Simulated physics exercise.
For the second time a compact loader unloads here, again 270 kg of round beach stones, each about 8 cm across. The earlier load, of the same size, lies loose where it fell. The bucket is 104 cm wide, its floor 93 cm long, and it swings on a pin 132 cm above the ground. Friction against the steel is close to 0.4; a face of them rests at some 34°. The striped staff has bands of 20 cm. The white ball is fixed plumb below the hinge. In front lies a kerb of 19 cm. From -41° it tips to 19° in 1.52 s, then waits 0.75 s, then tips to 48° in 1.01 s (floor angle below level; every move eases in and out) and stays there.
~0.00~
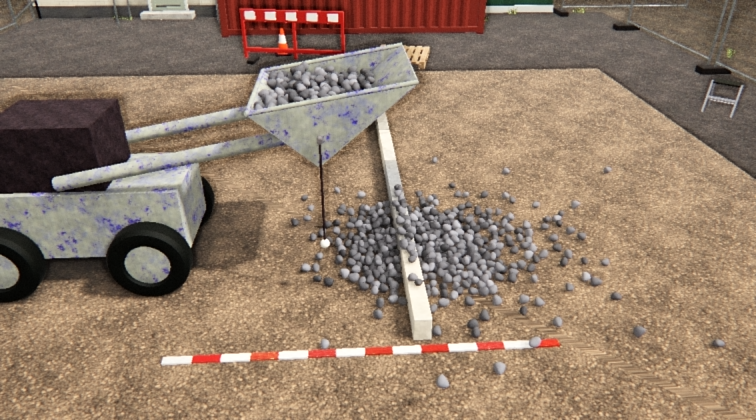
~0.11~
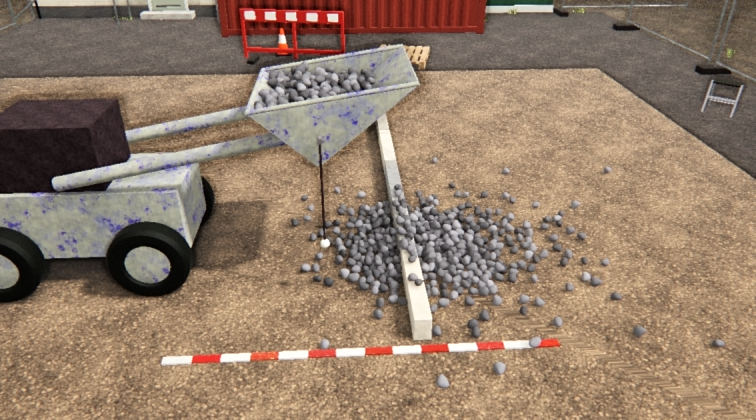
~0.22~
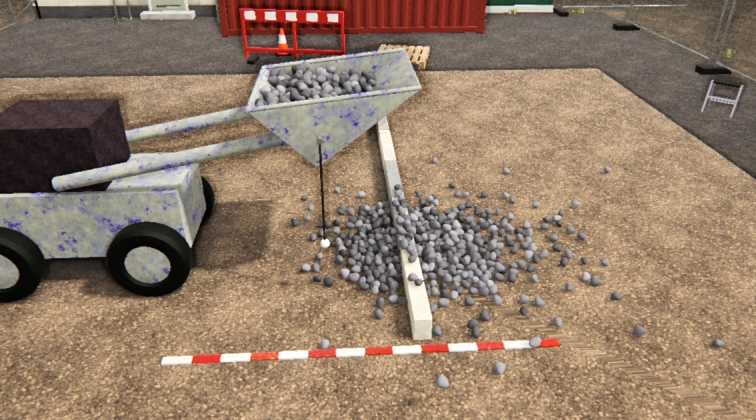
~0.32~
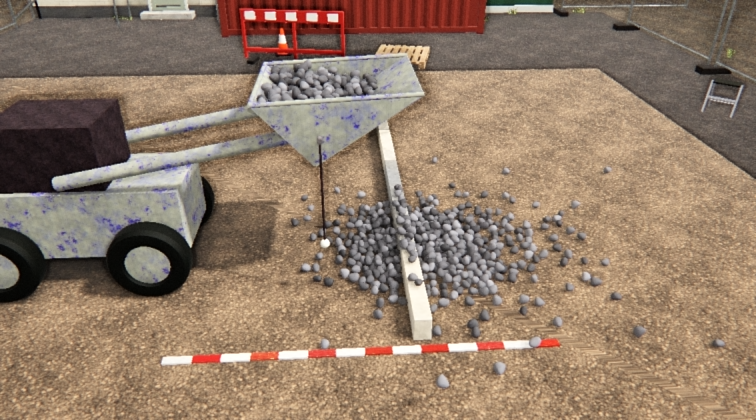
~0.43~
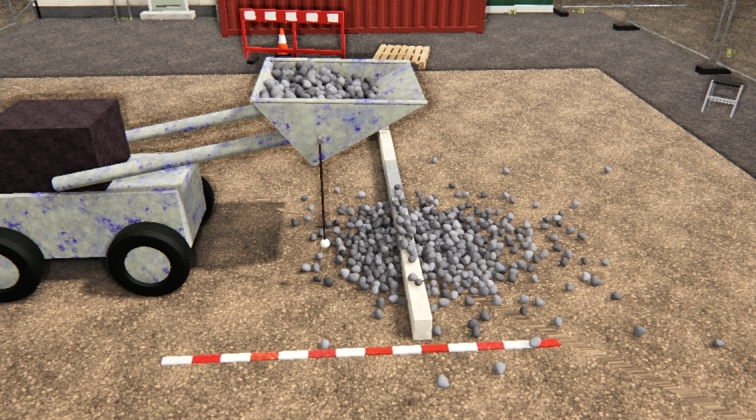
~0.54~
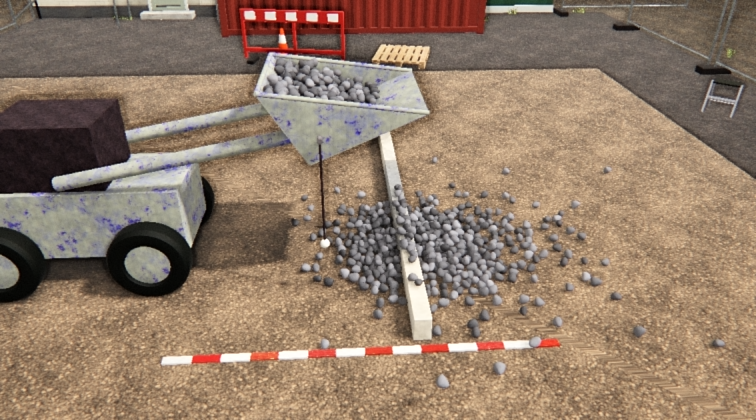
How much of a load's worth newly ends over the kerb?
Some 99 per cent is added.
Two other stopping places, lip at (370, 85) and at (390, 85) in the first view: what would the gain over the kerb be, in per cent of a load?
About 60 and 80 per cent.
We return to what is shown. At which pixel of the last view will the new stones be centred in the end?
Near (459, 239).
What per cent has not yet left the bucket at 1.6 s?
It holds some 90 per cent.
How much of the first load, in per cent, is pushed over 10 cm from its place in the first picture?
About 15 per cent.
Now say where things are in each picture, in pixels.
Lip at (418, 82), floor tilted -41°, highest stones at (310, 75). The earlier load is highest near (405, 229), 24 cm above ground level, 38 % on this side of the kerb, 62 % over the kerb, in the first picture.
The bucket is at -40°, its lip at (419, 84); the top of the load is at (311, 75); the stones move at 0.1 m/s on average, in the second picture.
Lip at (421, 88), floor tilted -38°, highest stones at (309, 76); the stones move at 0.1 m/s on average, in the third picture.
The bucket is at -34°, its lip at (424, 94); the top of the load is at (301, 75); the stones move at 0.1 m/s on average, in the fourth picture.
The bucket is at -29°, its lip at (427, 103); the top of the load is at (296, 70); the stones move at 0.2 m/s on average, in the fifth picture.
Lip at (429, 113), floor tilted -24°, highest stones at (291, 67); the stones move at 0.2 m/s on average, in the sixth picture.
After 1.1 s the floor is at 10°; in per cent of one load, 100 in the bucket, 38 on this side of the kerb, 62 over the kerb; the foremost stones are at (608, 248).
After 1.6 s the floor is at 19°; in per cent of one load, 91 in the bucket, 41 on this side of the kerb, 68 over the kerb; the foremost stones are at (600, 238).
After 3.7 s the floor is at 48°; in per cent of one load, 0 in the bucket, 39 on this side of the kerb, 161 over the kerb; the foremost stones are at (615, 241).
After 6.3 s the floor is at 48°; in per cent of one load, 0 in the bucket, 39 on this side of the kerb, 161 over the kerb; the foremost stones are at (615, 241). Net gain over the kerb, 99.
